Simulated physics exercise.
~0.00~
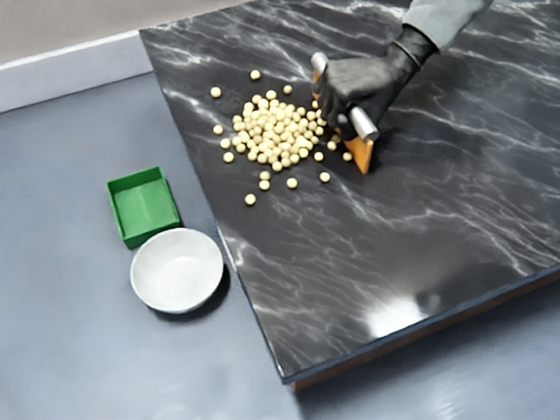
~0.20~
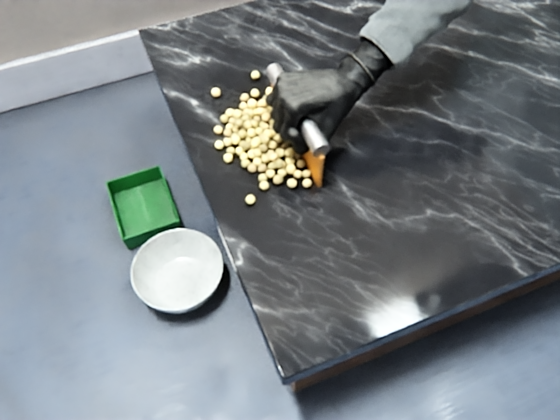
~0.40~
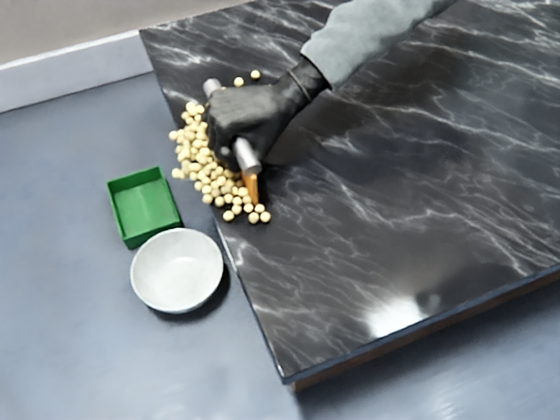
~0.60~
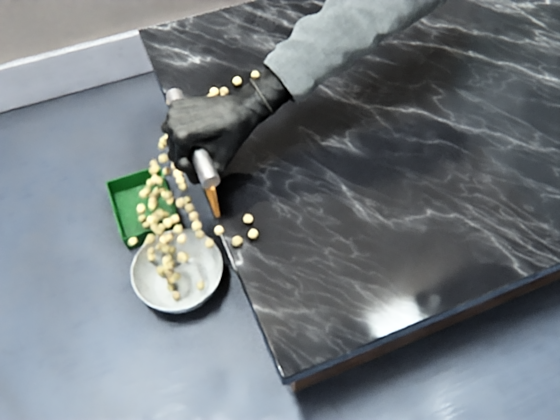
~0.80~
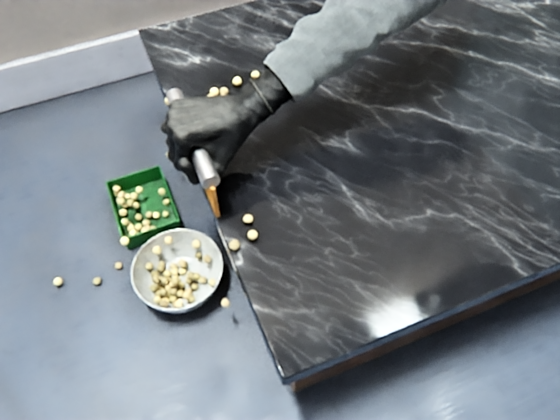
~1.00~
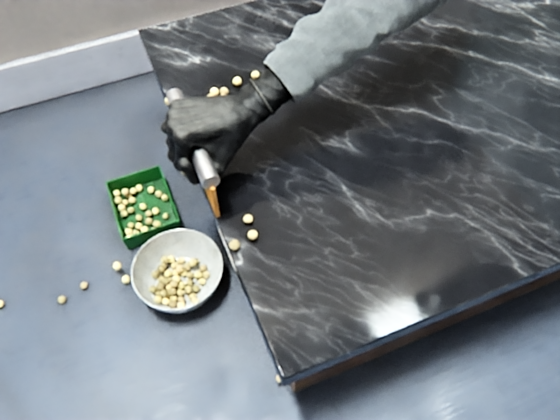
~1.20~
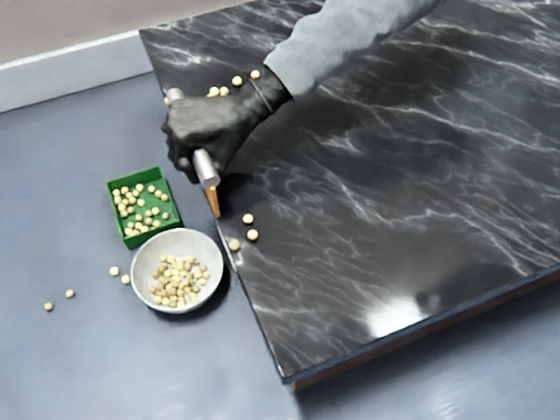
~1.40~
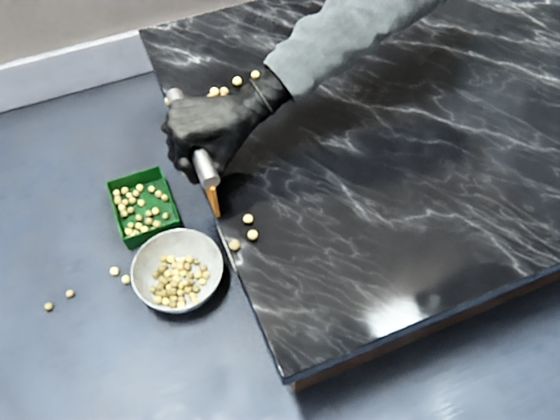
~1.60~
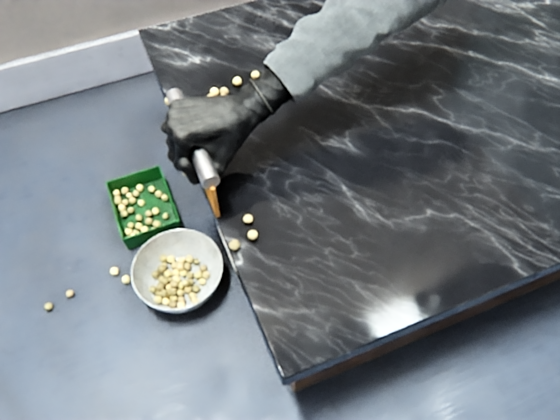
On a black marble-patterned tabletop, a gloved hand pushes a scraper leftward through a pile of round, pale nuts, then stops at the edge as they spill into a white bowl and green tin below, leaving a few on the floor and some on top.
